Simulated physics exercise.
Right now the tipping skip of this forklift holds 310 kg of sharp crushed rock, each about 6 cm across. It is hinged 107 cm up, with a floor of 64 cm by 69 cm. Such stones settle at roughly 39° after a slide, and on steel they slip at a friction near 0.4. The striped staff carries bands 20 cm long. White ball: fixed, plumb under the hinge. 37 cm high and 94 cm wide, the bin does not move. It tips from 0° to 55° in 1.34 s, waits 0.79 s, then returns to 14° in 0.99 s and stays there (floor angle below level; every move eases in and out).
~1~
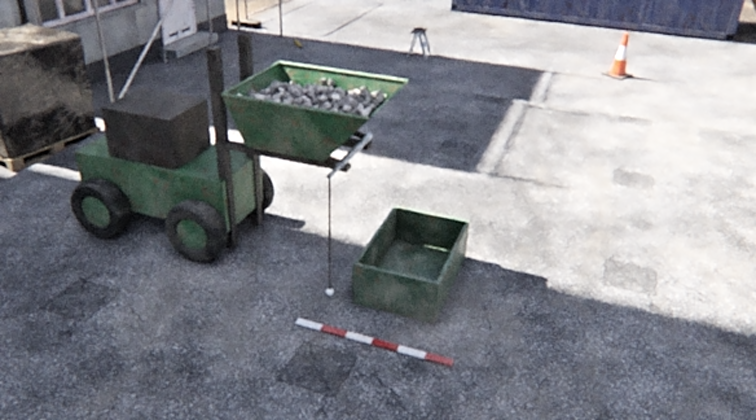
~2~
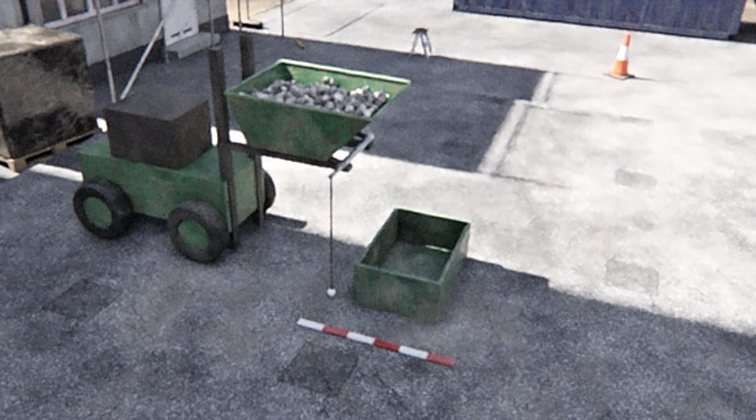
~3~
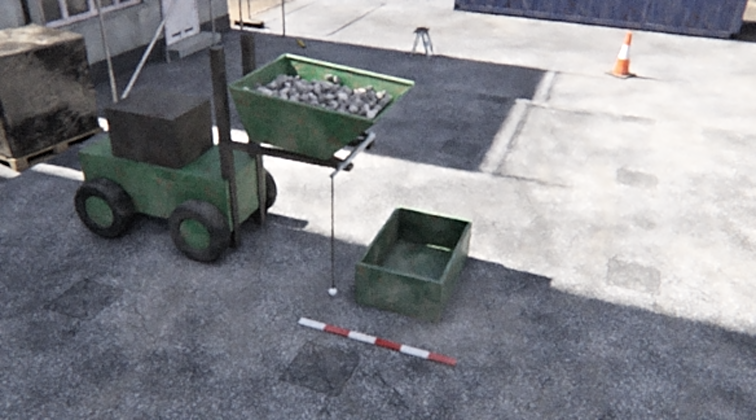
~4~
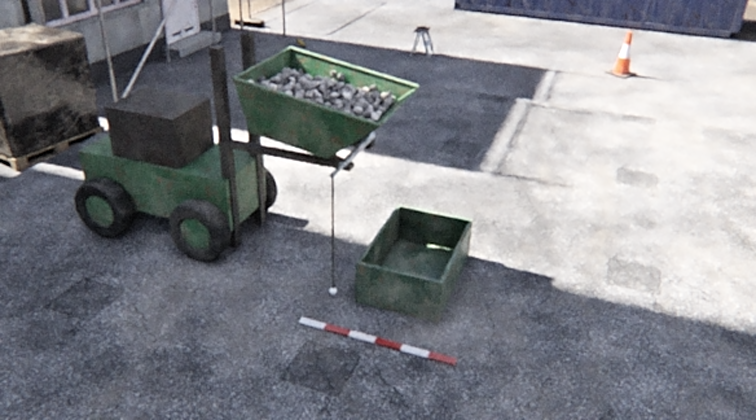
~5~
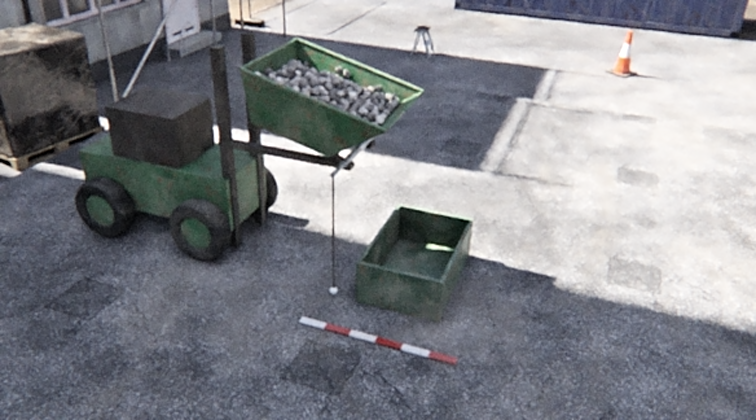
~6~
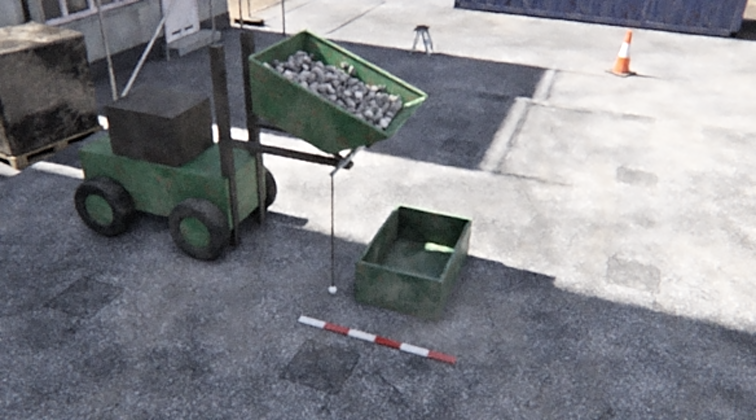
A green skip full of crushed rock on a forklift gradually tilts down toward the right.
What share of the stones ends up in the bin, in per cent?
About 10 per cent.
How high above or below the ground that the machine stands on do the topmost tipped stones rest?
Height: About 18 cm above ground level.
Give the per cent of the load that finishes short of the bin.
Something like 0 in a hundred.
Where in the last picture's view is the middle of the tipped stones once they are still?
The tipped stones centre close to (438, 281).
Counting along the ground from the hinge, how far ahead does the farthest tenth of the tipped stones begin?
Roughly 120 centimetres ahead of it along the ground.
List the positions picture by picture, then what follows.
In the first picture, the tipping skip is at 0°, its lip at (368, 119); the top of the load is at (318, 92).
In the second picture, the tipping skip is at 1°, its lip at (371, 120); the top of the load is at (308, 90).
In the third picture, the tipping skip is at 4°, its lip at (375, 122); the top of the load is at (299, 84).
In the fourth picture, lip at (380, 126), floor tilted 9°, highest stones at (294, 78).
In the fifth picture, lip at (386, 131), floor tilted 14°, highest stones at (295, 70).
In the sixth picture, lip at (390, 137), floor tilted 21°, highest stones at (298, 60).
A little later the floor is at 47°; 100 % in the tipping skip; the foremost stones are at (400, 141).
Then the floor is at 55°; 100 % in the tipping skip; the foremost stones are at (422, 162).
Later still the floor is at 14°; 85 % in the tipping skip, 10 % in the bin, 5 % beside or beyond the bin; the foremost stones are at (536, 325).
In the end the floor is at 14°; 85 % in the tipping skip, 10 % in the bin, 5 % beside or beyond the bin; the foremost stones are at (536, 325).
